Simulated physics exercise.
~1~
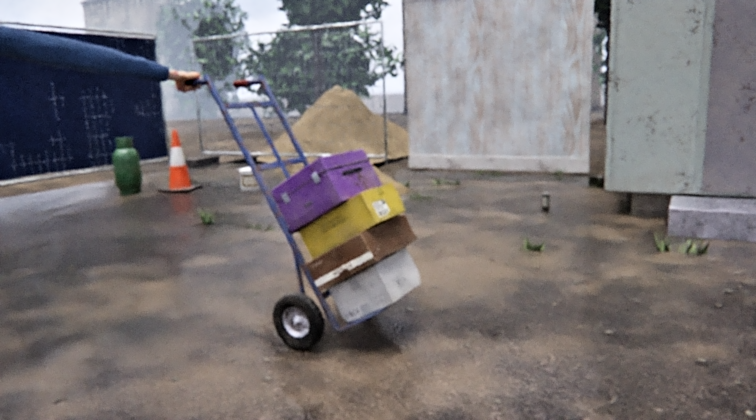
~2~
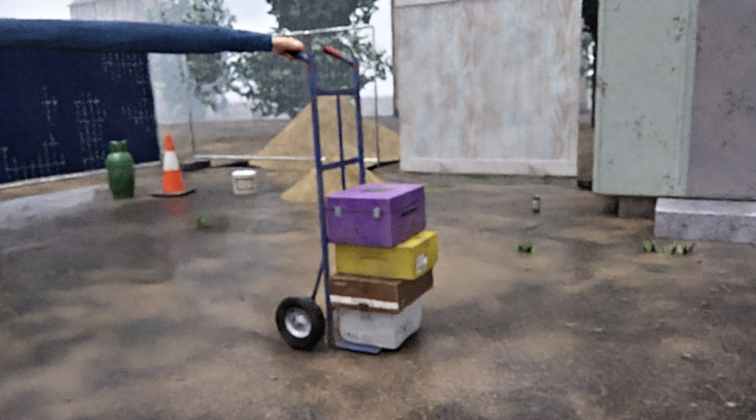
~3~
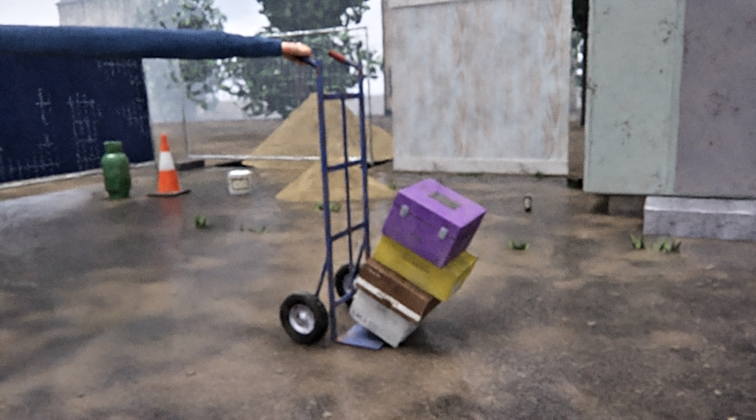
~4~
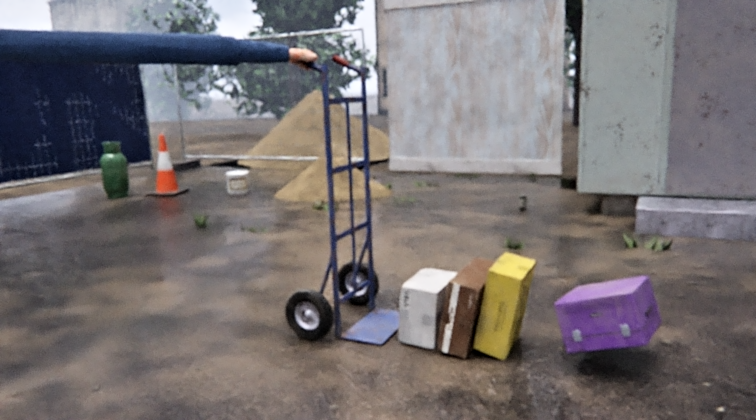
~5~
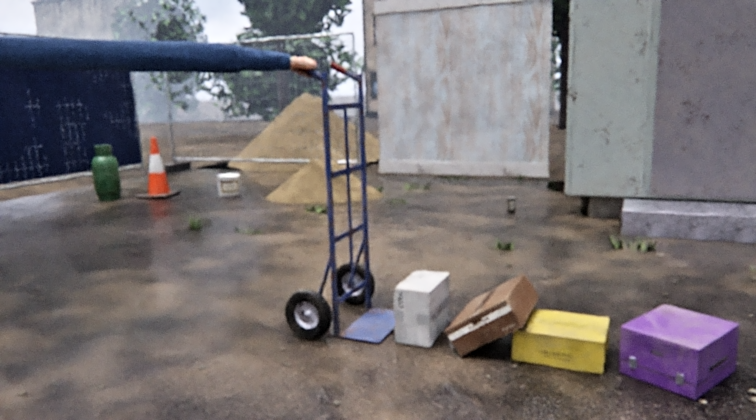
Four stacked boxes toppling forward off a blue hand truck as an arm tips it upright, ending strewn across wet ground.
